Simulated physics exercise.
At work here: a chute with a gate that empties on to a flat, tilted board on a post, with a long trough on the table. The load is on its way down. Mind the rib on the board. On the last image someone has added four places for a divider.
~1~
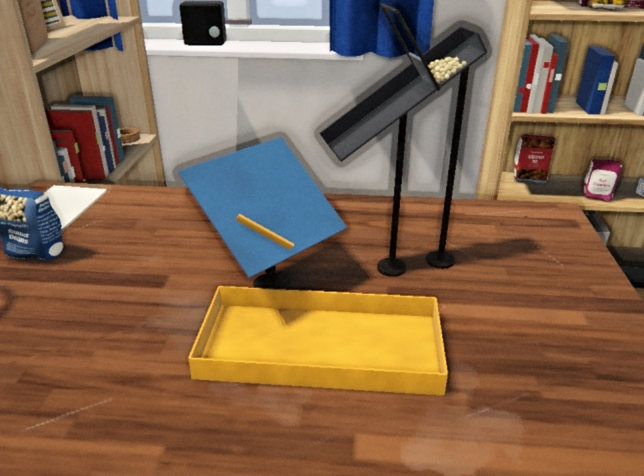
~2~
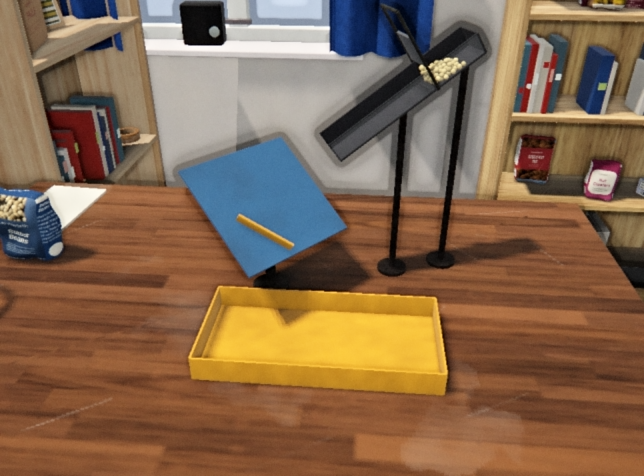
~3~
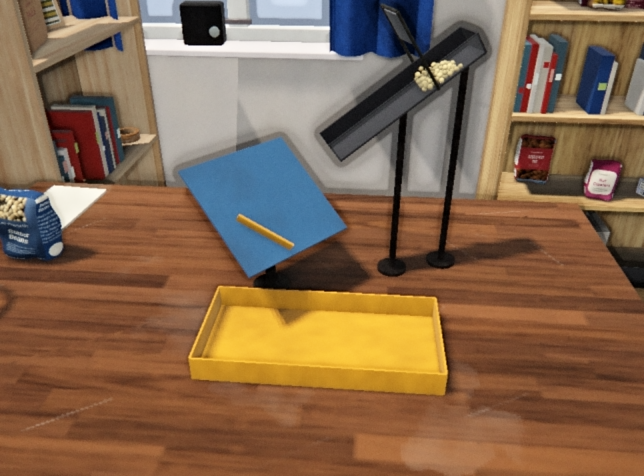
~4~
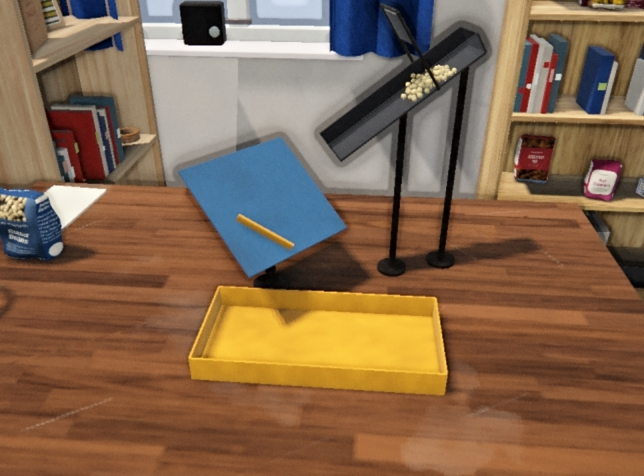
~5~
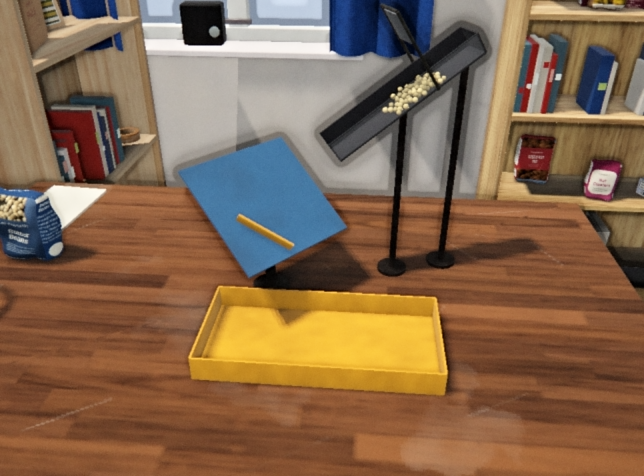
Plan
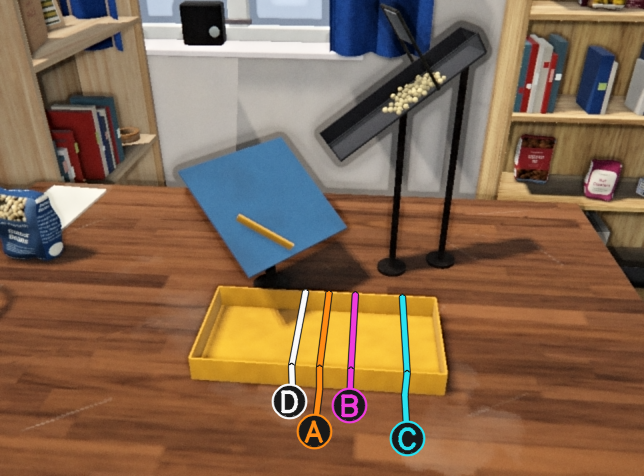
Pale beans slid slowly down a dark, slanted chute after its gate lifted, spreading out along it as they went, while the tilted blue board with an orange rib and the empty yellow trough stayed still.
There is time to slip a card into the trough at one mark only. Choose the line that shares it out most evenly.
I would pick line A.
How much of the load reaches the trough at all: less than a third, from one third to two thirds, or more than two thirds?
About that: More than two thirds.
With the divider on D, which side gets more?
Right.
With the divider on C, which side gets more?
Left.
On the marked copy, line A crosses the front rim at (319, 366); line B crosses the front rim at (351, 368); line C crosses the front rim at (407, 372); line D crosses the front rim at (291, 365).
For line A, of what is caught, about half on the left of the divider, about half on the right.
For line B, of what is caught, most on the left of the divider, a small part on the right.
For line C, of what is caught, nearly all on the left of the divider, a stray few on the right.
For line D, of what is caught, a small part on the left of the divider, nearly all on the right.
